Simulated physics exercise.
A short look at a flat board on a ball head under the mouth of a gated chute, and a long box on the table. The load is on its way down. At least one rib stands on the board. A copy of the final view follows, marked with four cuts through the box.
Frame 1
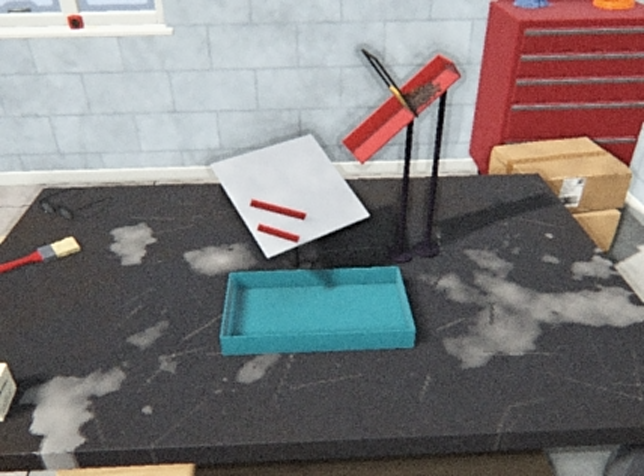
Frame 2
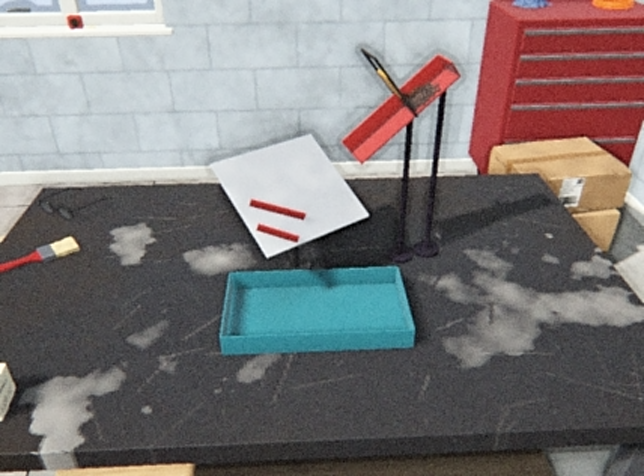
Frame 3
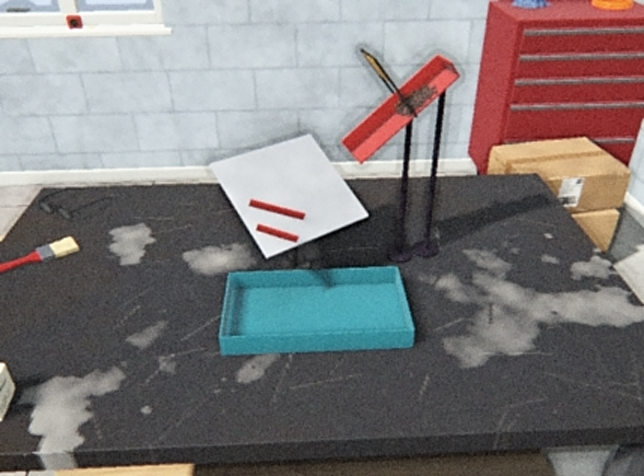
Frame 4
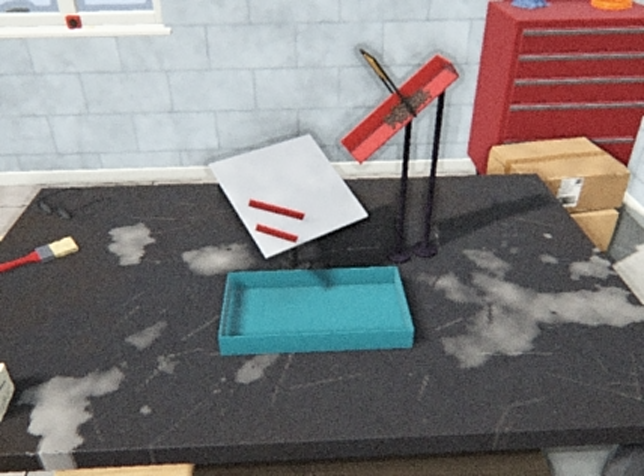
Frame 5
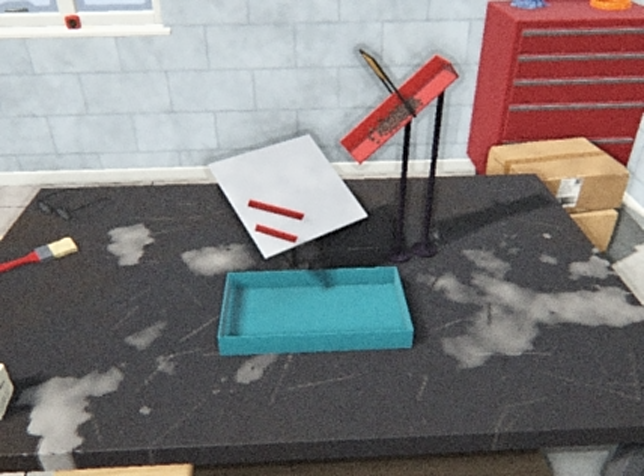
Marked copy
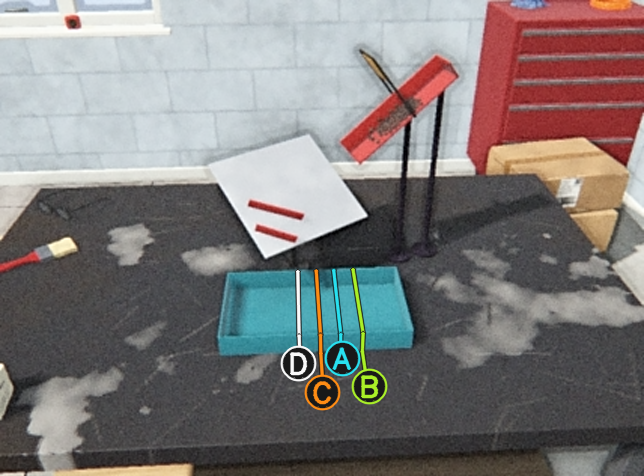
The footage shows small brown pieces sliding gradually down a tilted red chute on dark legs, moving toward its lower left end, while a tilted white board with two red ribs and an empty teal box stay still.
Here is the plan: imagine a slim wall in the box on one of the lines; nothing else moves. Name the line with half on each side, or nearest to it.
A works best here.
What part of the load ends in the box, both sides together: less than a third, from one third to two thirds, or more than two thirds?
More than two thirds.
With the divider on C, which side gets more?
The right side.
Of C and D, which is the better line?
That is line C.
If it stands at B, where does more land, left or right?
The left side.
On the marked copy, line A crosses the front rim at (340, 333); line B crosses the front rim at (363, 332); line C crosses the front rim at (320, 334); line D crosses the front rim at (299, 335).
With A, of what is caught, close to half on the left of the divider, close to half on the right.
With B, of what is caught, the bulk on the left of the divider, a small share on the right.
With C, of what is caught, close to a quarter on the left of the divider, the bulk on the right.
With D, of what is caught, only a few on the left of the divider, all but a few on the right.
